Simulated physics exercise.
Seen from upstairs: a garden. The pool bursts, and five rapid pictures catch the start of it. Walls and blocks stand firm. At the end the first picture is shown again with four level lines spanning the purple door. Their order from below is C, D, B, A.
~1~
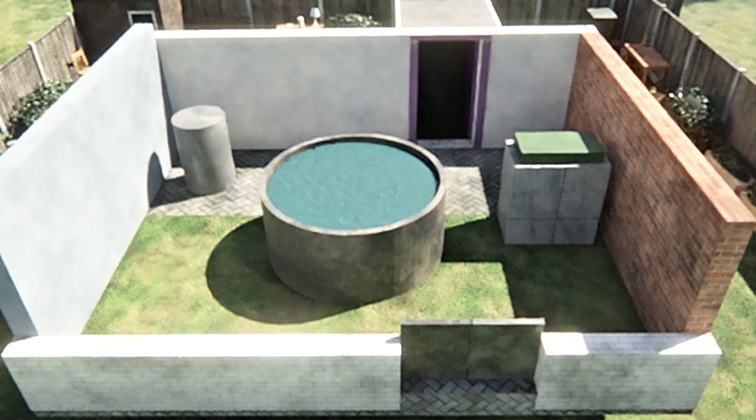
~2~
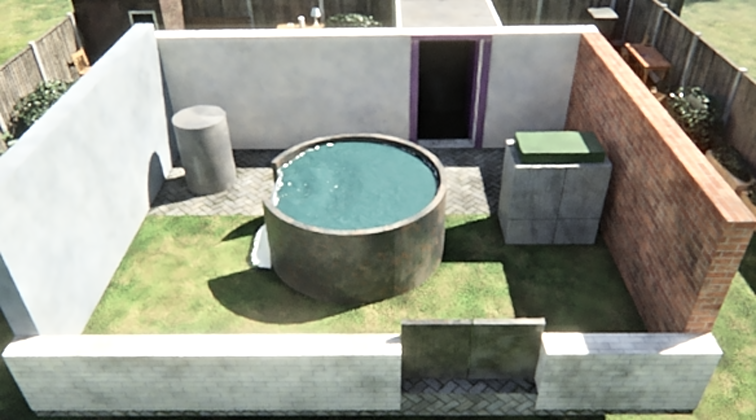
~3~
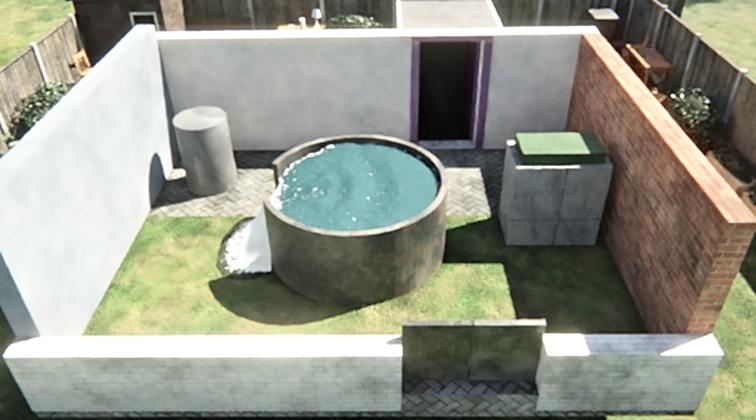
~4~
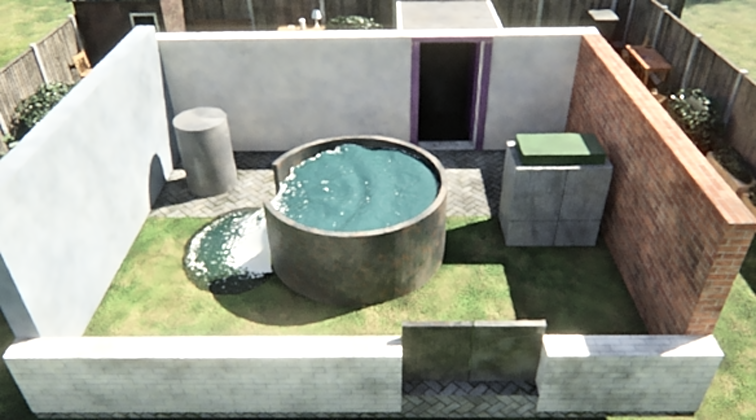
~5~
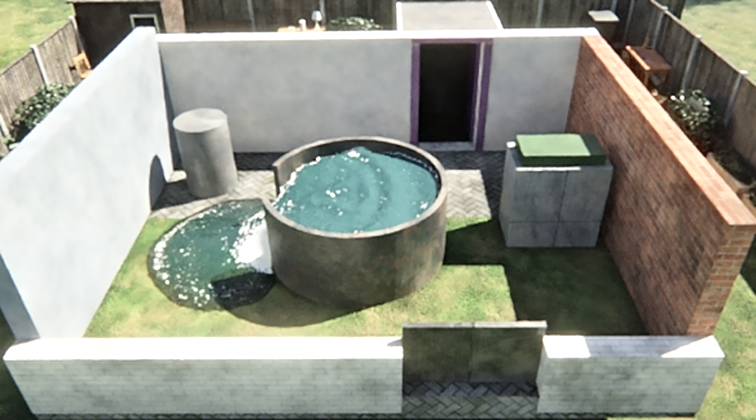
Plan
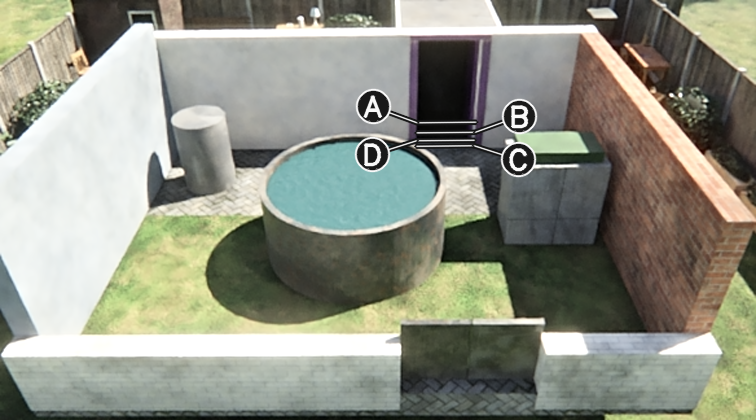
A round pool in a walled yard pours water from its left side across the grass.
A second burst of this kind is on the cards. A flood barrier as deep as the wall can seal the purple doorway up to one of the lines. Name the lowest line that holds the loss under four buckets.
Choose D.
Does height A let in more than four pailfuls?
No, that is safe.
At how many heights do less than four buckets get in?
Three of them.
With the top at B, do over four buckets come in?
No.
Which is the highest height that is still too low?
That is height C.
In white, A at (446, 122); B at (446, 132); C at (445, 146); D at (445, 140); from the bottom up C, D, B, A.
Choosing A, nothing gets over.
Choosing B, nothing gets over.
Choosing C, about 8 bucketfuls get in.
Choosing D, a splash gets over, under a bucket.
